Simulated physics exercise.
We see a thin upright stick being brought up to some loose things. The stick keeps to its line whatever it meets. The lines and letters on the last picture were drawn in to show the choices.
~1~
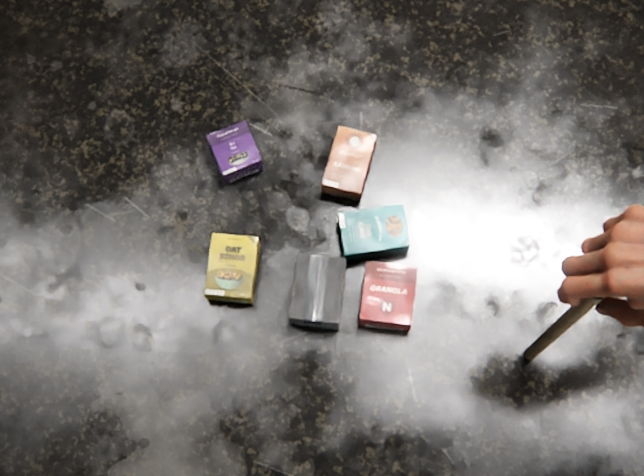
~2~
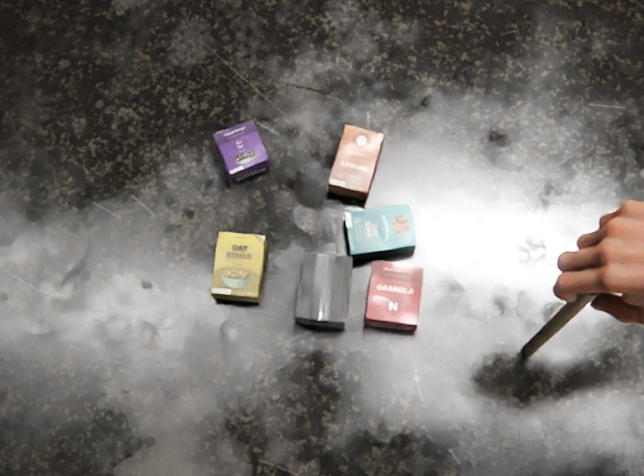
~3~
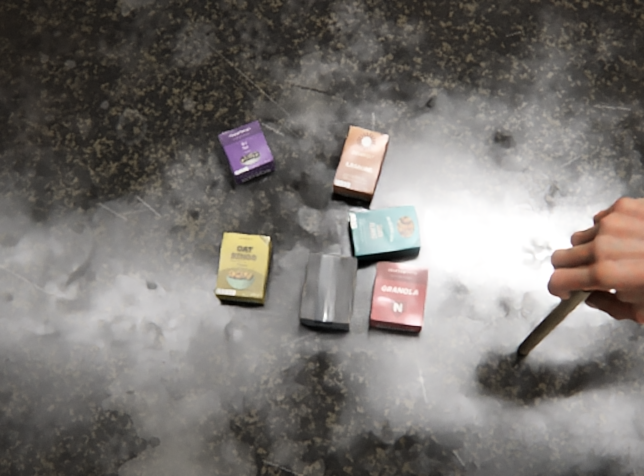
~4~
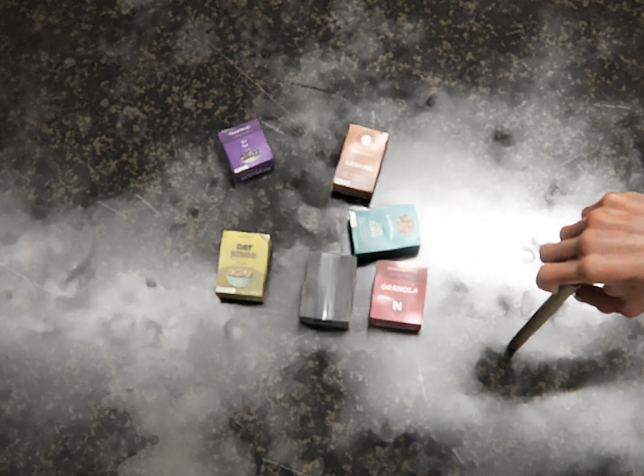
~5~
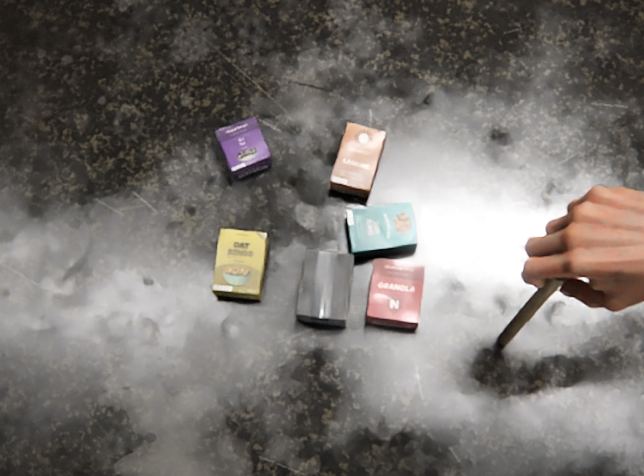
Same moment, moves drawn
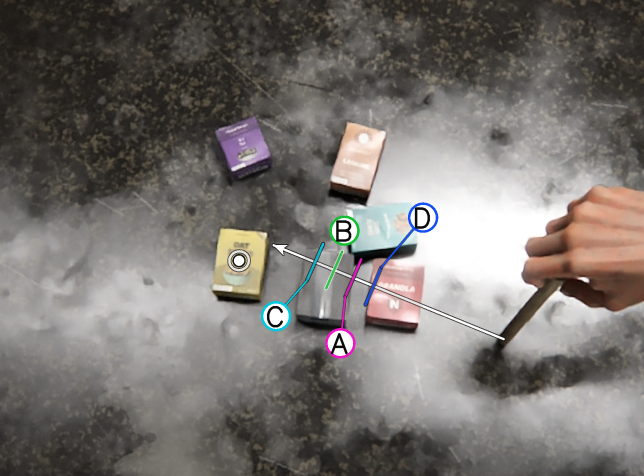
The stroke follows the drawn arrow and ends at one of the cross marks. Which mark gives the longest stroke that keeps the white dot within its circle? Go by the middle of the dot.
It can go as far as D.
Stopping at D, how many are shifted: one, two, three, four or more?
Two.
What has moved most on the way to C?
The red packet has gone farthest.
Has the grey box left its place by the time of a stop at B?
Yes.
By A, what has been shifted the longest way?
The red packet.
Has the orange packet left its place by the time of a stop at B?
By then, no.
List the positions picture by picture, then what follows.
The first frame shows turquoise packet (373, 233); grey box (318, 291); purple packet (236, 153).
The second frame shows purple packet (243, 151); yellow packet (239, 267).
The third frame shows orange packet (361, 165); red packet (399, 297).
The fourth frame shows turquoise packet (384, 231); grey box (329, 289).
The fifth frame shows purple packet (245, 149); yellow packet (241, 265); orange packet (358, 161).
On the marked copy, A at (353, 278); B at (334, 270); C at (316, 262); D at (374, 286); the arrow from (504, 339) to (273, 245); the white dot at (239, 261).
Following D. Soon after the start, foot of the stick (455, 320).
Later, foot of the stick (407, 300); red packet (376, 287).
In the end, foot of the stick (374, 286); red packet (341, 278); grey box (289, 286); the dot is still in its ring.
As for the rest, A shifts the dotted thing to (220, 269); B shifts the dotted thing to (200, 274); C shifts the dotted thing to (182, 282).
